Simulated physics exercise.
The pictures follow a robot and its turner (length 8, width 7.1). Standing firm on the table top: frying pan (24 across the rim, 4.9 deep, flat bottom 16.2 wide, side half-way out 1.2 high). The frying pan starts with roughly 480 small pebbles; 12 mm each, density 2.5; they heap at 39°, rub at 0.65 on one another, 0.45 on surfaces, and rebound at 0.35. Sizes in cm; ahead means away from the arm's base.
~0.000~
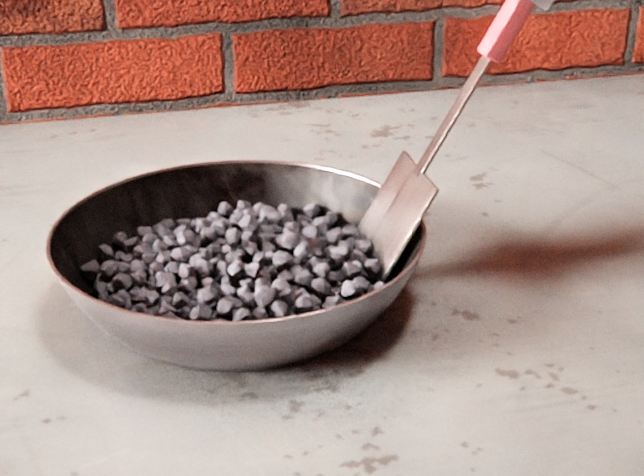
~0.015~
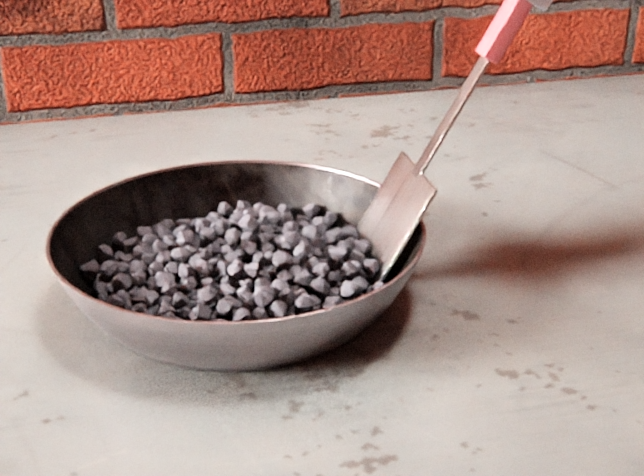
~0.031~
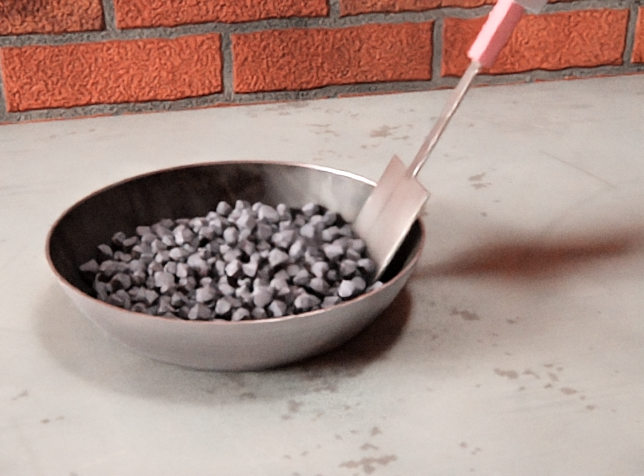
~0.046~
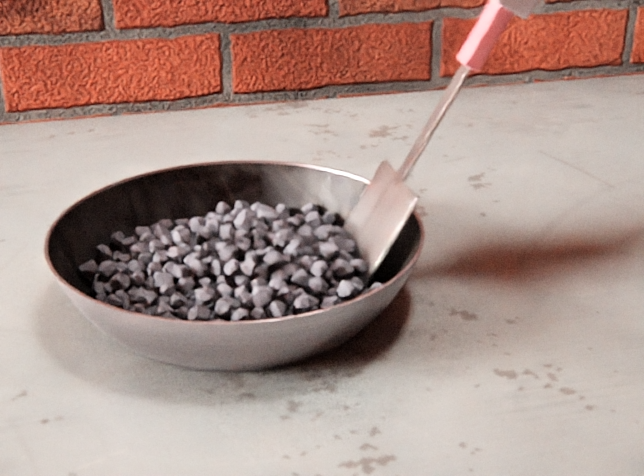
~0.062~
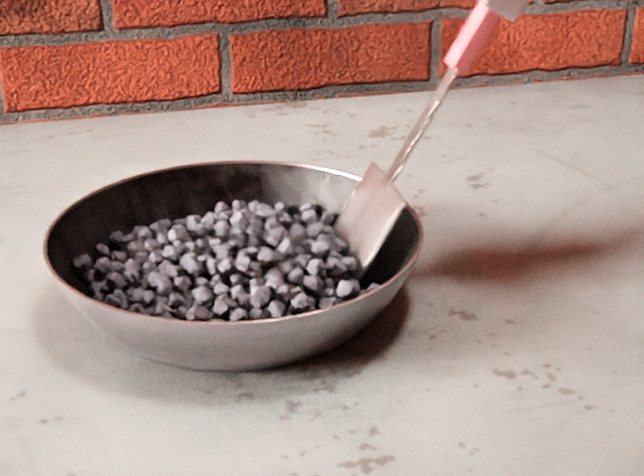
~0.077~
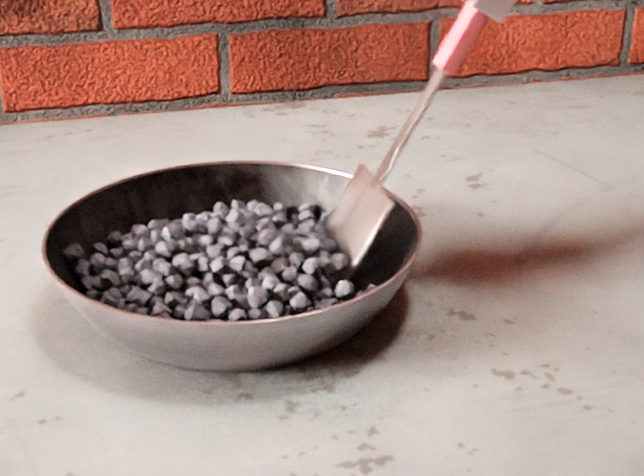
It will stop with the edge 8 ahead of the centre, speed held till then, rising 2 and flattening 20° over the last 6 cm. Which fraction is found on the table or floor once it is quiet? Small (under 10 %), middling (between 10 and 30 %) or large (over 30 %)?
A small share, under 10 %, ends on the table or floor.
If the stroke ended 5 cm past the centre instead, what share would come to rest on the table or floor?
Then about 0 per cent.
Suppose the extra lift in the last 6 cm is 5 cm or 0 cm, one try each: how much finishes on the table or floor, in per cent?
About 15 and 5 per cent.
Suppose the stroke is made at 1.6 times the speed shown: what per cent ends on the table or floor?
Some 15 per cent.
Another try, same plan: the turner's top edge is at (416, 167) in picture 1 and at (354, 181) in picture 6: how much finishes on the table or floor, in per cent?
Some 15 per cent.
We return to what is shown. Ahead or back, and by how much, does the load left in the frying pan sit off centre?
Some 4.0 cm ahead.
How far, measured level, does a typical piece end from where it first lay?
Roughly 4 cm.
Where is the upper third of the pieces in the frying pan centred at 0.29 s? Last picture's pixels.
Near (126, 252).
After 0.18 s, sloping 60°, highest piece 6 above the table; 478 in the frying pan.
After 0.29 s, sloping 52°, highest piece 7 above the table; 474 in the frying pan, 1 on the table or floor, 3 on the blade or in flight.
After 0.54 s, sloping 40°, highest piece 7 above the table; 451 in the frying pan, 25 on the table or floor, 2 on the blade or in flight.
After 1.59 s, sloping 40°, highest piece 7 above the table; 451 in the frying pan, 27 on the table or floor.
At rest, 451 in the frying pan, 27 on the table or floor. That is 6 % on the table or floor.
